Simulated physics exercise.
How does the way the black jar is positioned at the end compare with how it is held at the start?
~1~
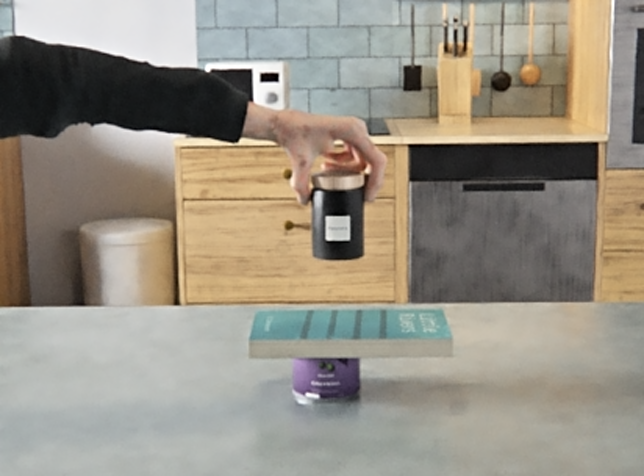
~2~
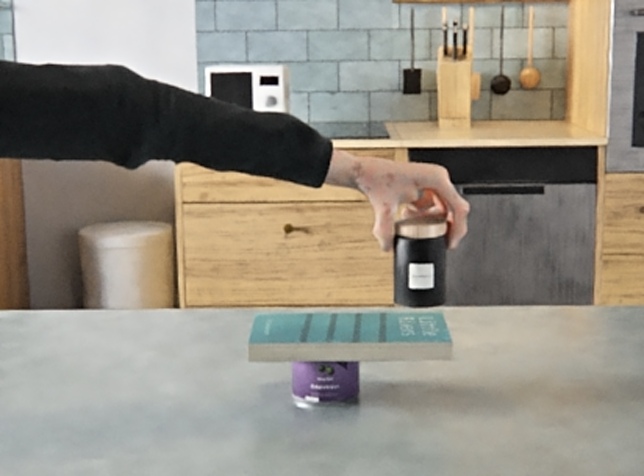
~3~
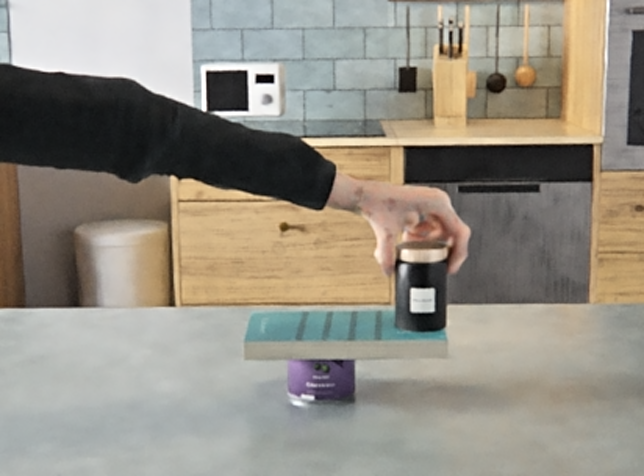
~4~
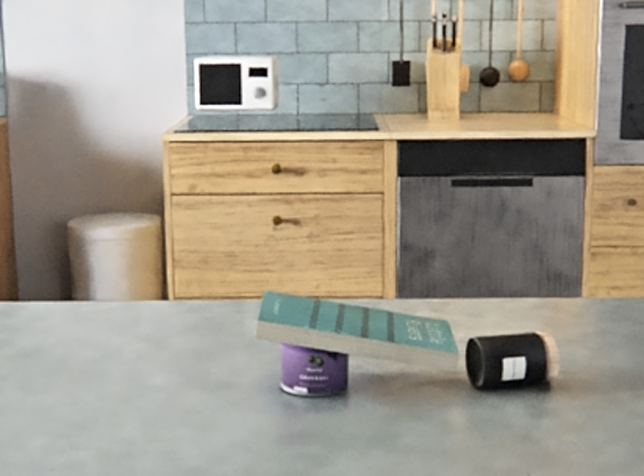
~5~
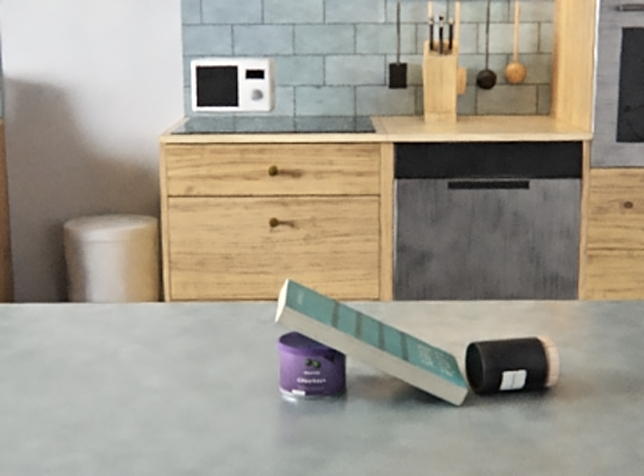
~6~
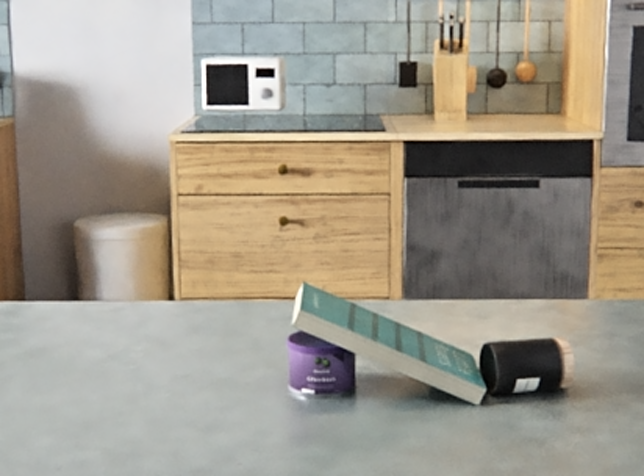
At the start the black jar is upright in the hand, but at the end it is lying on its side on the table.
